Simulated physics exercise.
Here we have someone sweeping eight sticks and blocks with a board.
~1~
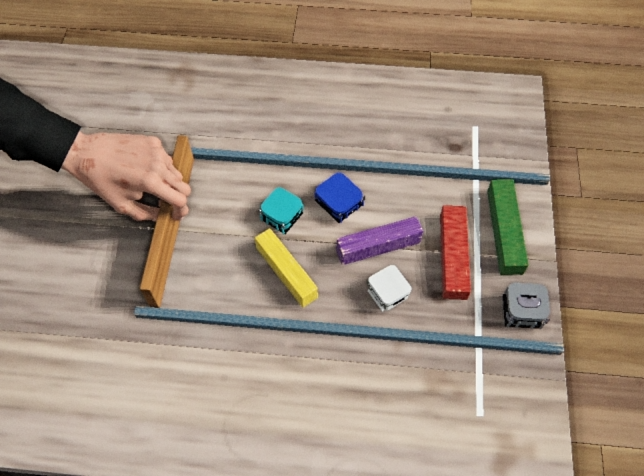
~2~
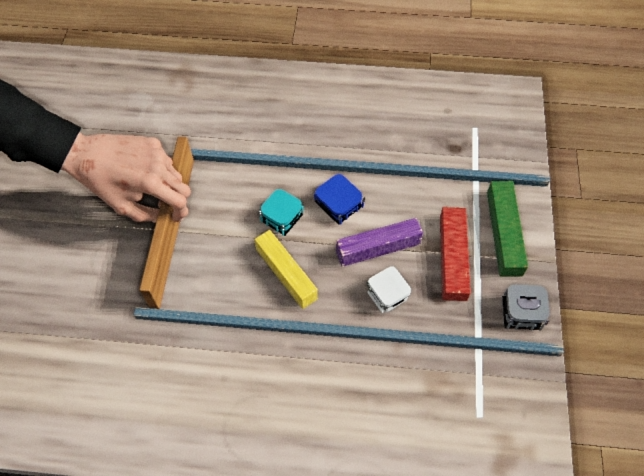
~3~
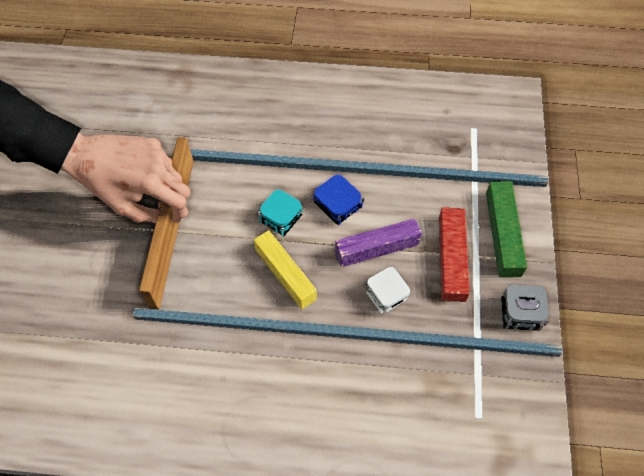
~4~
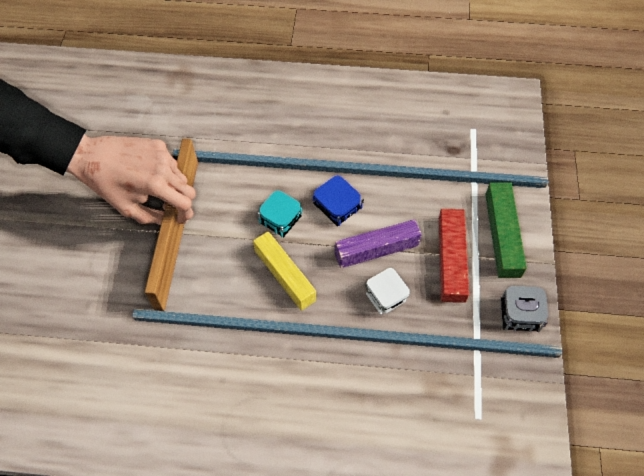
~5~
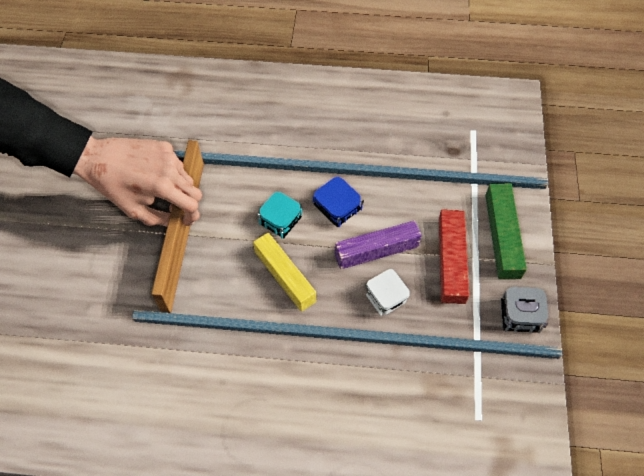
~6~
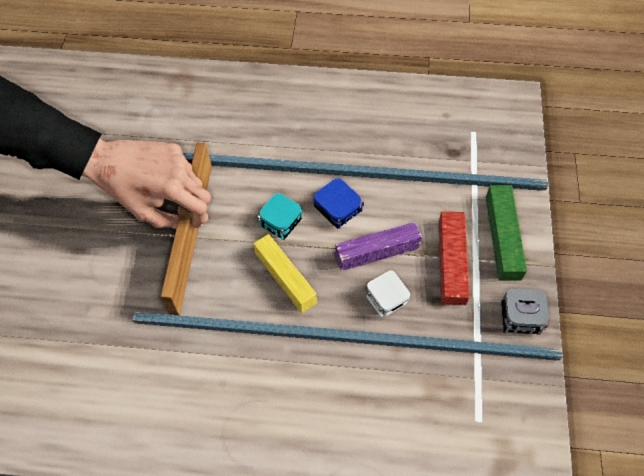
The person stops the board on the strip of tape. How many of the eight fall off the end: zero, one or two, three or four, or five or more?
In the end the number that fall off is one or two.
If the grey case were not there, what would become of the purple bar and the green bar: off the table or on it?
The purple bar does not fall, the green bar falls.
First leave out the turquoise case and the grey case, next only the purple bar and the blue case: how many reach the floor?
Fallen: 1, and 0 in the other try.
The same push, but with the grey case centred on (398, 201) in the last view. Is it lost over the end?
Then it stays on.
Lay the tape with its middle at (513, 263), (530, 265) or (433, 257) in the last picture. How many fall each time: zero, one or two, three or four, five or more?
In that order: Either three or four; five or more; not one.
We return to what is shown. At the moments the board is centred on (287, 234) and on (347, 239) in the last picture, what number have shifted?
First 3, then 5.
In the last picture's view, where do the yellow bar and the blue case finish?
Near (488, 295) and (495, 197).
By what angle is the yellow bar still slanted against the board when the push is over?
Some 0 degrees.
Soon after, none off yet; grey case at rest near (524, 312); green bar at rest near (505, 232); red bar at rest near (453, 257).
After that, none off yet; grey case at rest near (524, 312); green bar at rest near (509, 232); red bar displaced a little near (472, 257).
In the end, the number that fall off is one or two; gone, green bar and grey case.
